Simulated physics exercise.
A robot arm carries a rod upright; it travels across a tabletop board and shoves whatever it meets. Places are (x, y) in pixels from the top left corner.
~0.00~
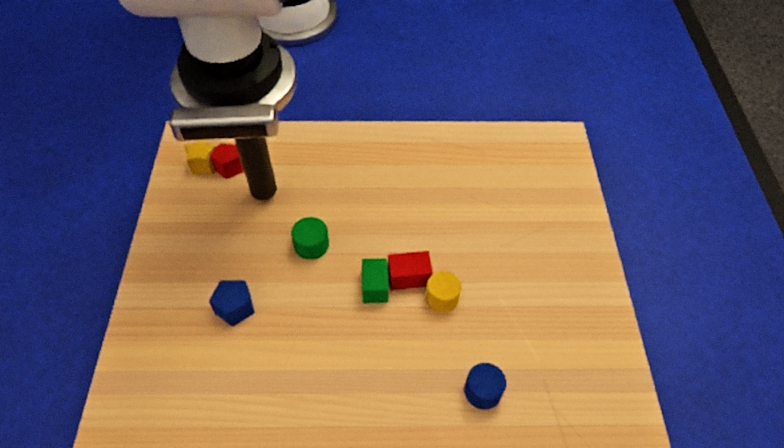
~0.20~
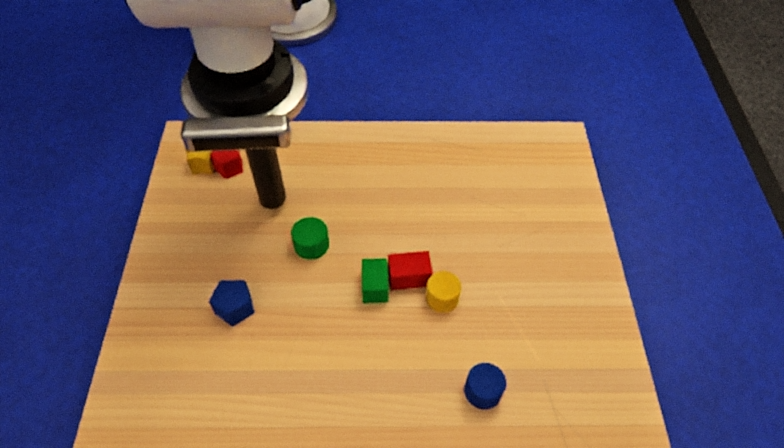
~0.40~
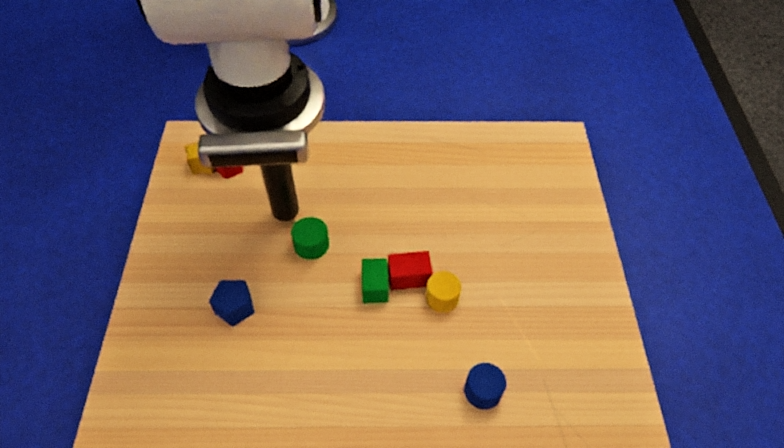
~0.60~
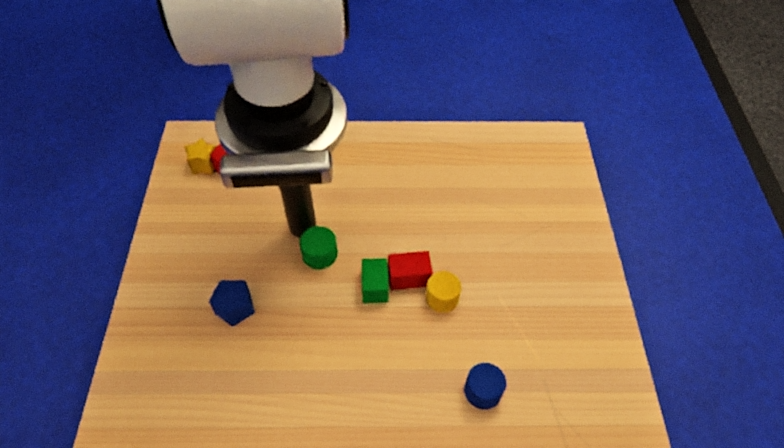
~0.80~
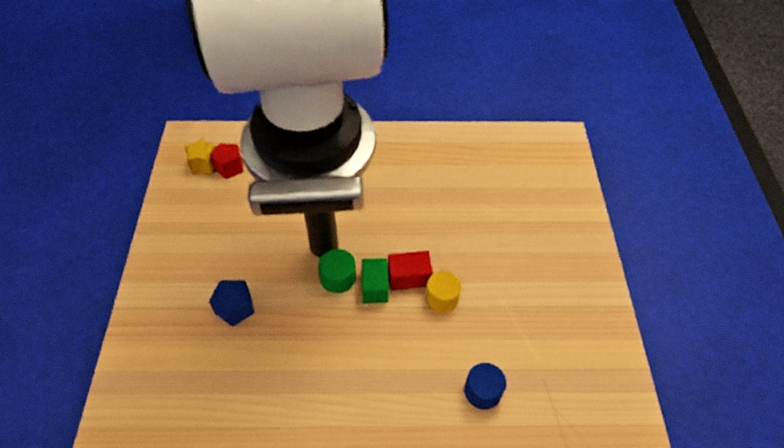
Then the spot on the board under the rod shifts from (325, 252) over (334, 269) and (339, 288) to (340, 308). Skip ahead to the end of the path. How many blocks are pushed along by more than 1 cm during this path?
Only one of them.
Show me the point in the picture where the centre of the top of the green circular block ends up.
It should be at (357, 323) by then.
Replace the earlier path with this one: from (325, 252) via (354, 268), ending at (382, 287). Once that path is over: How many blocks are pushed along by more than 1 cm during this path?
I reckon the push displaces three or more of the blocks by more than 1 cm.
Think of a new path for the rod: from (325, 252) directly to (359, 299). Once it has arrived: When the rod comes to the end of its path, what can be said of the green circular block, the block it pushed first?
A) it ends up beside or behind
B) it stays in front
B.
The first path, step by step. Halfway along, rod (337, 274); green circular block (347, 294).
At the end, rod (340, 304); green circular block (357, 323); green rectangle unmoved.
